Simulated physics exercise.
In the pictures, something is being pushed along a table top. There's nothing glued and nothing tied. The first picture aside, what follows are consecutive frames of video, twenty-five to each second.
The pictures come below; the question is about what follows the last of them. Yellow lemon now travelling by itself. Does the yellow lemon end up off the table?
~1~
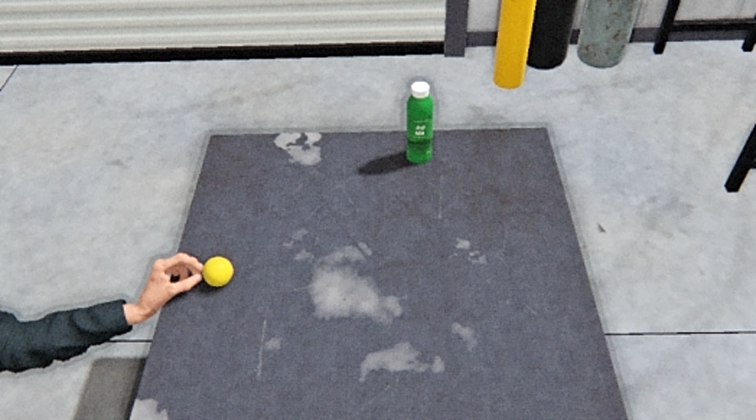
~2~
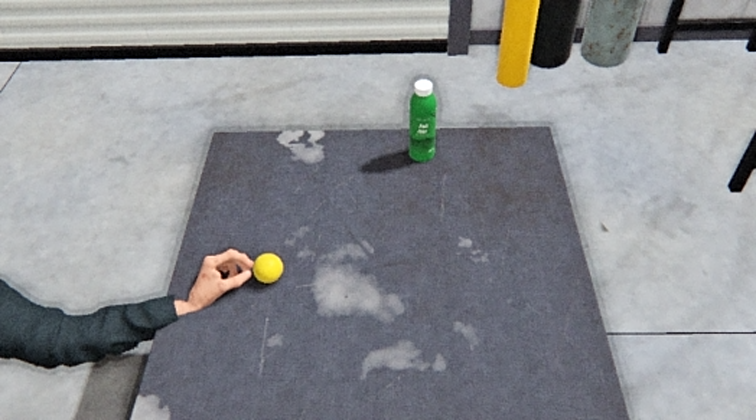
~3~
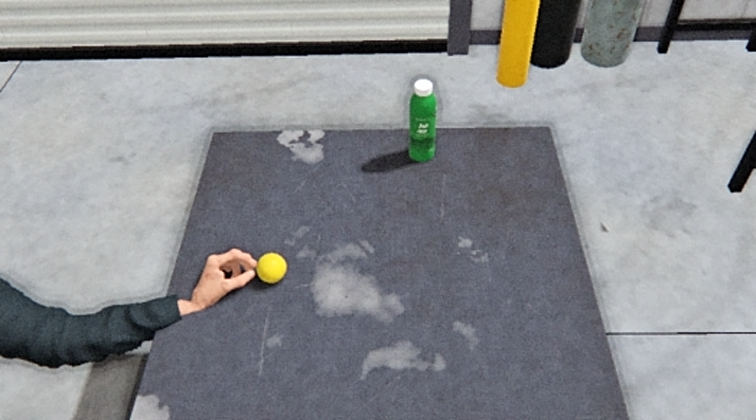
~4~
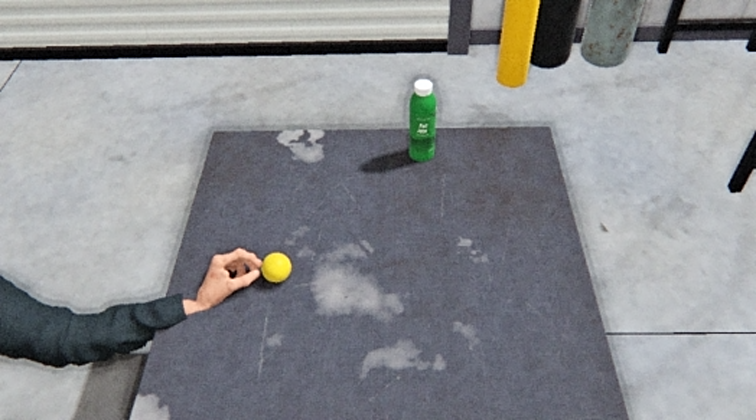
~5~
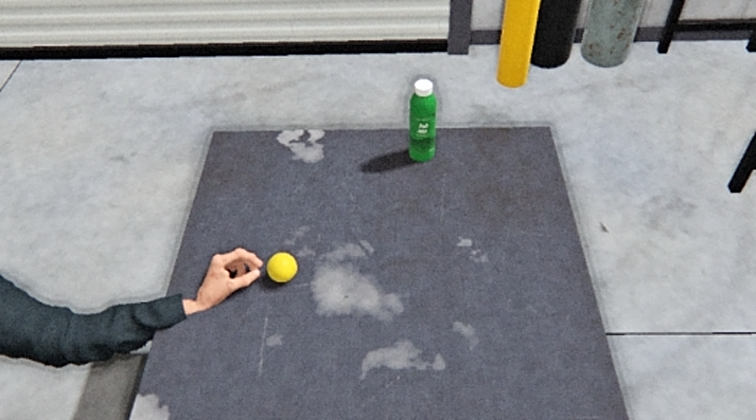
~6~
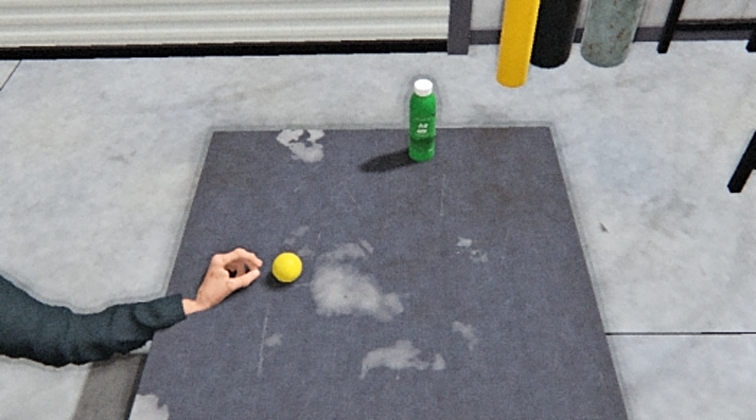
No.
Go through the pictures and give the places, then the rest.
In the first frame, under the hand; yellow lemon (218, 272).
In the second frame, under the hand; yellow lemon (268, 269).
In the third frame, under the hand; yellow lemon (271, 268).
In the fourth frame, yellow lemon (276, 268).
In the fifth frame, yellow lemon (282, 268).
In the sixth frame, yellow lemon (287, 268) displaced a little.
Then, 0.20 s past the last view, yellow lemon displaced about its own width near (310, 268).
Then, 0.40 s past the last view, yellow lemon displaced well along near (326, 267).
Finally, moved from the start, yellow lemon. Final places as the last picture's camera would see them, yellow lemon near (339, 267).
